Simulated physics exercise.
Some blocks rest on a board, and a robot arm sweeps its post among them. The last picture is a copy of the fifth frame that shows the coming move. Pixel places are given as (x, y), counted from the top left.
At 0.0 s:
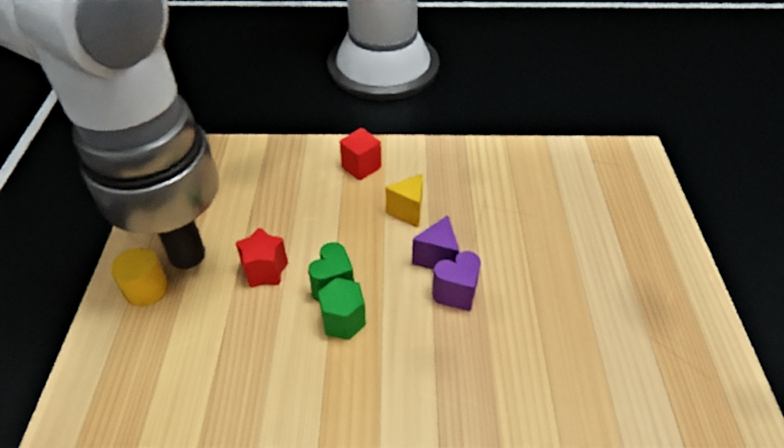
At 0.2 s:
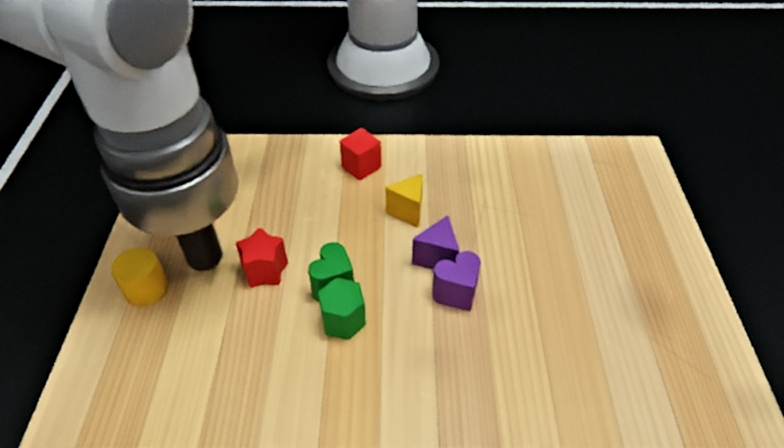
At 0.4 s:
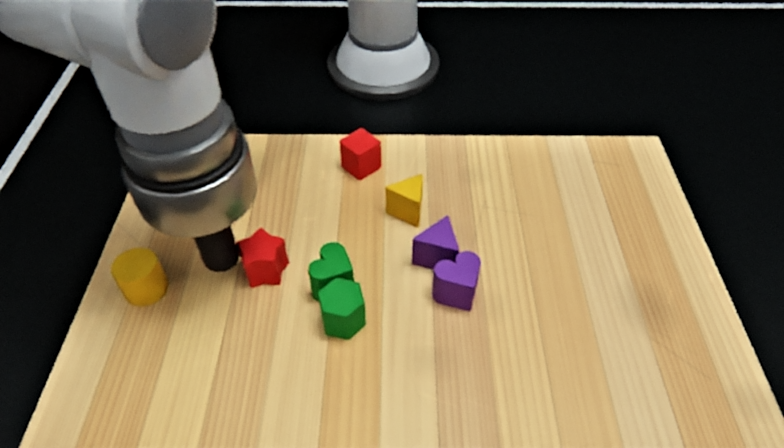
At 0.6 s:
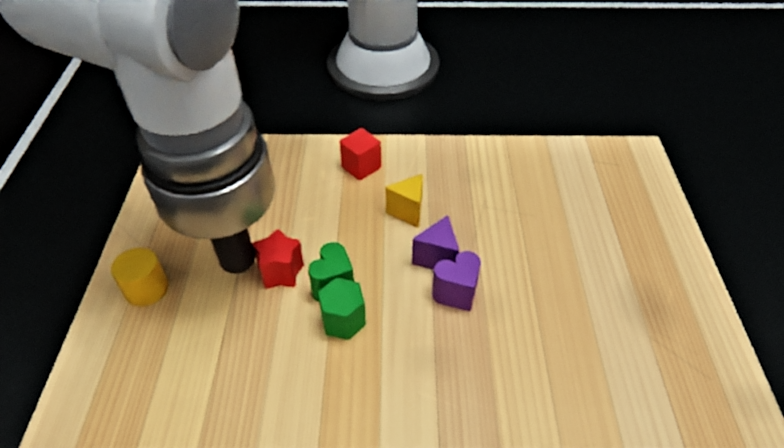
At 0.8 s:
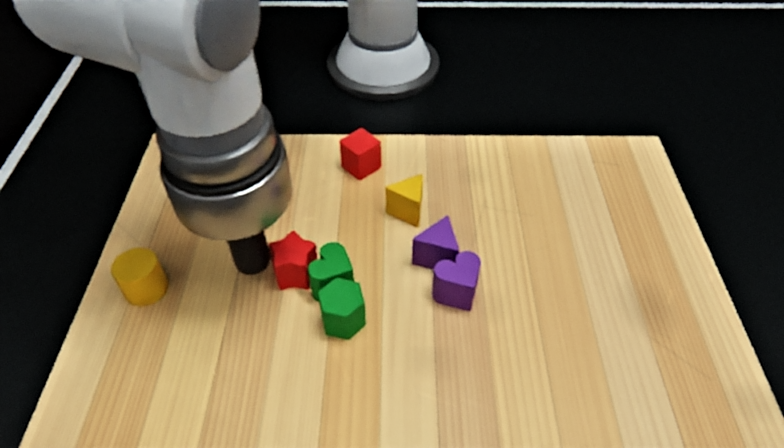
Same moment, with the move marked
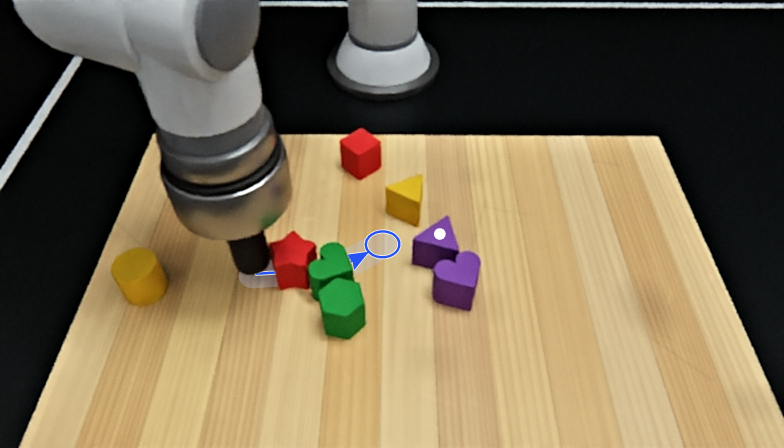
A grey and white robot arm reaches down over a pale striped wooden board on a black surface, seen from above at an angle by a still camera. A yellow cylinder sits at left, a red star and touching green heart and hexagon nearer the middle, with a red block, yellow triangle, and purple triangle and heart beyond. The arm's dark post slides right, meets the star and pushes it slightly rightward to the green heart.
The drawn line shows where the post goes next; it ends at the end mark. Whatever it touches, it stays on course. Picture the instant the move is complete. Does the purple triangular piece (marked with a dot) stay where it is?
Going by the path, no.
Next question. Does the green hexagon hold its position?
Yes, that is what happens.
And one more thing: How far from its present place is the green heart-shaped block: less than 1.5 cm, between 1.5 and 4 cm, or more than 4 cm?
Distance: Above 4 cm.
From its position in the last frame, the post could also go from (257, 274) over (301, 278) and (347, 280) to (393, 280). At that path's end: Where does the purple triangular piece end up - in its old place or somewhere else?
That block is shifted.
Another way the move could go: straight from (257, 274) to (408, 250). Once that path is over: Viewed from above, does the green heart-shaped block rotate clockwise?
It seems so.
Drawn move, from (257, 274) through (302, 271) and (346, 264) to (383, 244); the dot is on the purple triangular piece.
The first path, step by step. One third of the way, post (300, 259); red star (334, 245), turned 20° clockwise; green heart-shaped block (364, 262).
Two thirds of the way, post (345, 252); red star (380, 238), turned 20° clockwise; green heart-shaped block (389, 266), turned 55° clockwise.
At the end, post (382, 232); red star (409, 236), turned 60° clockwise; green heart-shaped block (396, 265), turned 80° clockwise; green hexagon still; yellow triangular piece still; purple triangular piece (451, 235), turned 25° anticlockwise.
